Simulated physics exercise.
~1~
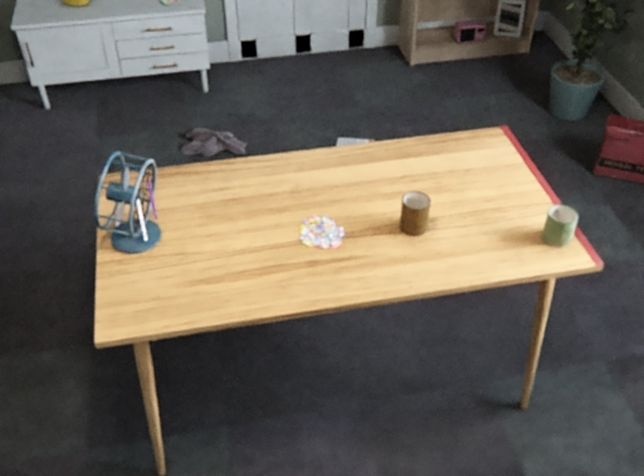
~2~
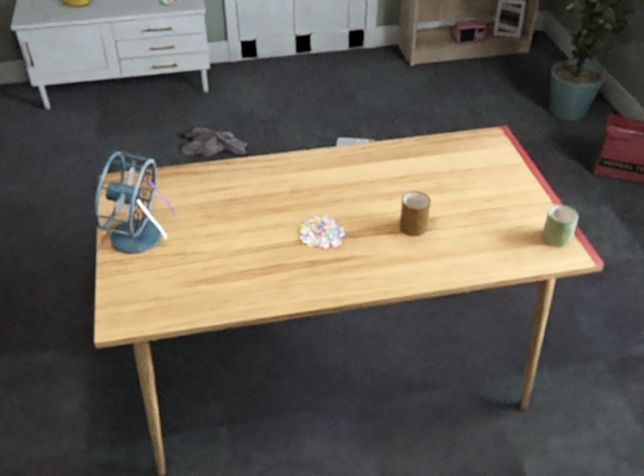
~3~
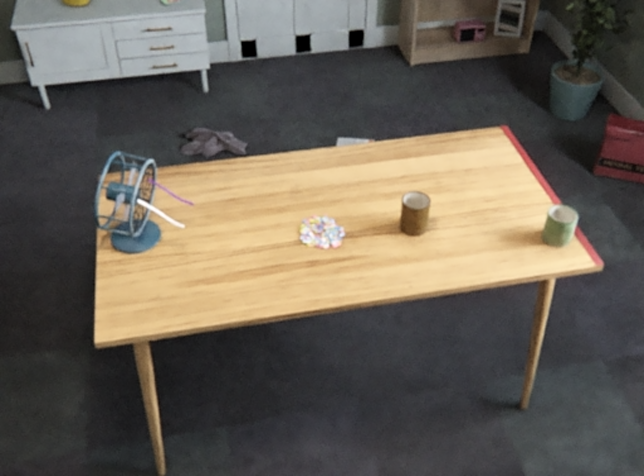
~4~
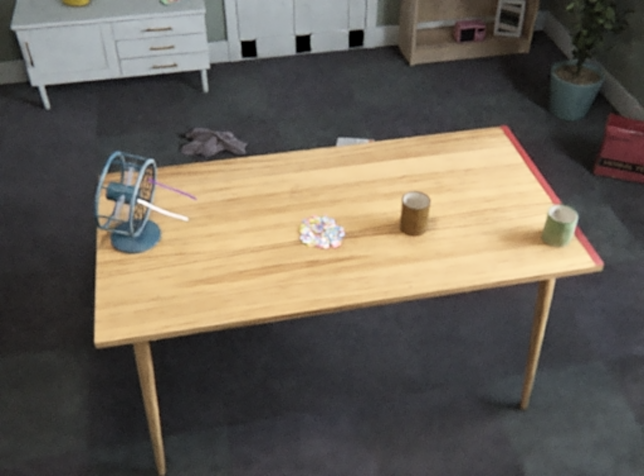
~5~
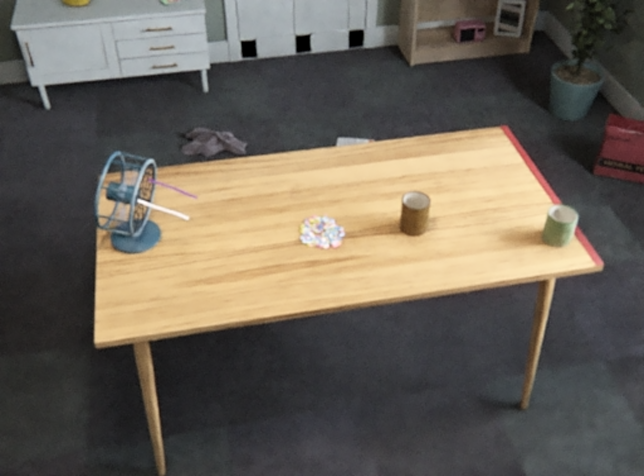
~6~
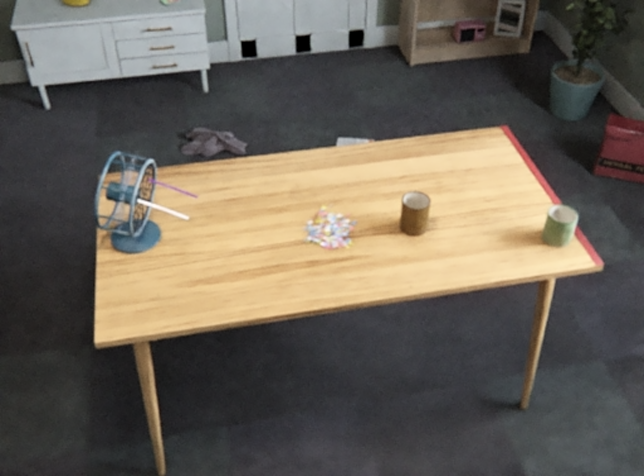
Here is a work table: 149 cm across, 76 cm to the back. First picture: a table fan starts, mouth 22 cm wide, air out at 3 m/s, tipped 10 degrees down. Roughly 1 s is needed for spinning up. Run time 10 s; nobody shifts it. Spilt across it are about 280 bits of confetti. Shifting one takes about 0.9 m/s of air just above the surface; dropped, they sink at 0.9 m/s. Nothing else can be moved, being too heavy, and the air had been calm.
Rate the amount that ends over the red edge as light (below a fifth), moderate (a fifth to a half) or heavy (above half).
Heavy.
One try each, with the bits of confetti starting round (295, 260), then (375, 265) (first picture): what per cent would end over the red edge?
Taking the two spots in order, you'd get 5 percent and then 4 percent.
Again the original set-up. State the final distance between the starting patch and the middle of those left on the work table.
The middle ends up about 75 cm from the start.
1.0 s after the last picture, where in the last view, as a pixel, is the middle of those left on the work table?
I'd aim at pixel (495, 184) or close to it.
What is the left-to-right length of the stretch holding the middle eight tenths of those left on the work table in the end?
20 centimetres or so.
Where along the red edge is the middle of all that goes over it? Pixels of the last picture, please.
(539, 172).
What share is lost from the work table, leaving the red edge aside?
Estimate: Close to 10 per cent.
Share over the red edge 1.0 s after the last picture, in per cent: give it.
I'd put it at some 30 %.
Then, 1.0 s after the last picture, 32 % are over the red edge; the middle of those still in play is near (506, 173); 11 % have settled or left.
Then, 2.2 s after the last picture, 54 % are over the red edge; the middle of those still in play is near (470, 152); 61 % have settled or left.
Then, 4.6 s after the last picture, 60 % are over the red edge; the middle of those still in play is near (475, 146); 72 % have settled or left.
Then, 9.1 s after the last picture, at the end, 66 % are over the red edge; the middle of those still in play is near (480, 144).
